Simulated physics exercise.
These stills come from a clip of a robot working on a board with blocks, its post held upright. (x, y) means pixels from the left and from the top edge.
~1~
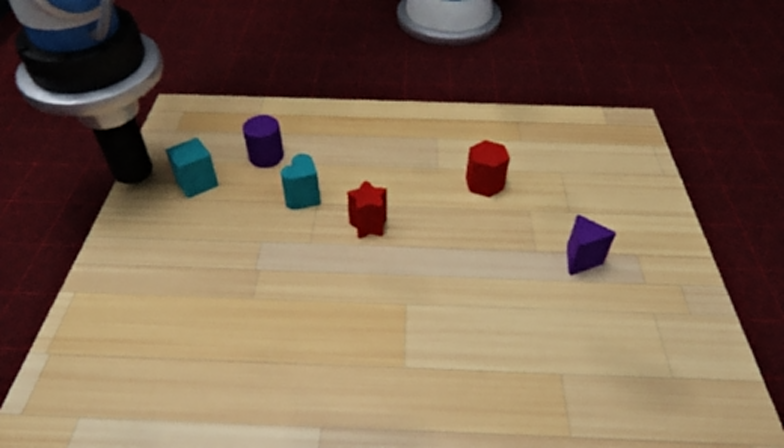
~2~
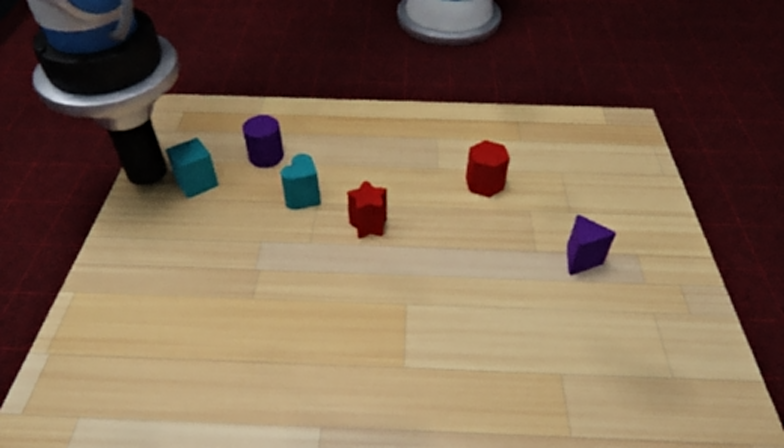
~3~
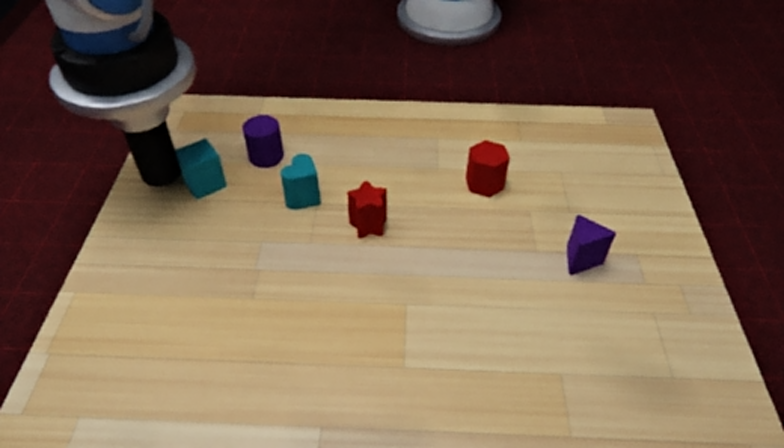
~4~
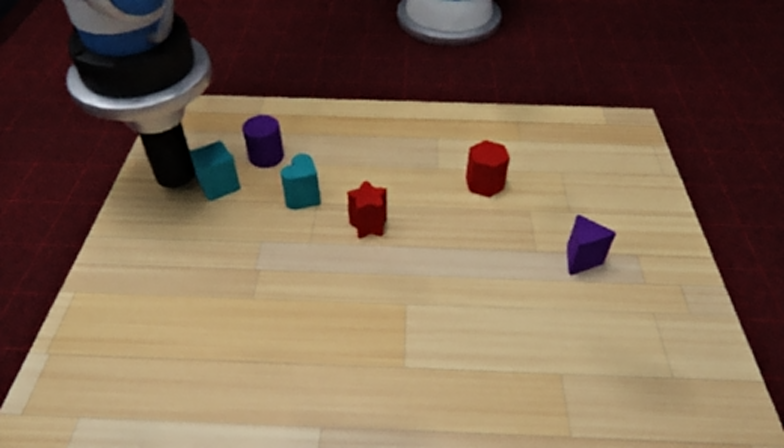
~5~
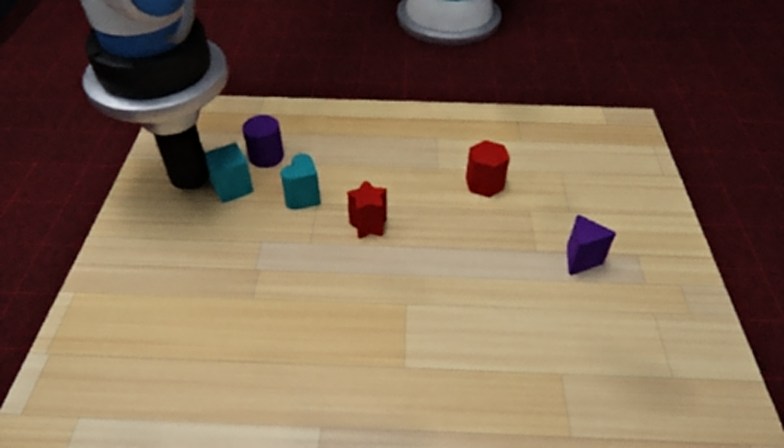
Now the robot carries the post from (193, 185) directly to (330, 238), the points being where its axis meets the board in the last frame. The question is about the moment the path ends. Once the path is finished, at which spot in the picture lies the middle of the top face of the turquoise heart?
Its top middle: (335, 165).
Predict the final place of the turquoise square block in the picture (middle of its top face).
At roughly (301, 166).
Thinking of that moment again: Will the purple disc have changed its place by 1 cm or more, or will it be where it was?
By the time the path is finished, it has hardly shifted at all.
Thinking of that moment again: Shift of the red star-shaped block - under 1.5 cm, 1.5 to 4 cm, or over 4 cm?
Travel: Within 1.5 cm.
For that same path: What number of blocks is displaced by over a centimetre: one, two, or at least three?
Total moved: Two.
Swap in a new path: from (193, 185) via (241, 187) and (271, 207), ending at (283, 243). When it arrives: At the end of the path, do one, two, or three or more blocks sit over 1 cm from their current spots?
Blocks that move over 1 cm: Two.
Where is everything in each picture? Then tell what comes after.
The first picture shows tip of the post (133, 171), middles of tops, turquoise square block (188, 152), purple disc (261, 125), turquoise heart (300, 167), red star-shaped block (368, 194).
The second picture shows post (148, 172), nothing pushed.
The third picture shows post (162, 174), turquoise square block (197, 153).
The fourth picture shows post (176, 175), turquoise square block (211, 155).
The fifth picture shows post (190, 176), turquoise square block (225, 157), purple disc (261, 125), turquoise heart (300, 167), red star-shaped block (368, 194).
The first path, step by step. One third of the way, post (236, 194); turquoise square block (275, 163), turned 40° anticlockwise; turquoise heart (307, 167).
Two thirds of the way, post (281, 211); turquoise square block (300, 166); turquoise heart (334, 165), turned 15° anticlockwise.
At the end, post (329, 229); turquoise square block (301, 166), turned 125° anticlockwise; purple disc unmoved; turquoise heart (335, 165), turned 15° anticlockwise; red star-shaped block unmoved.
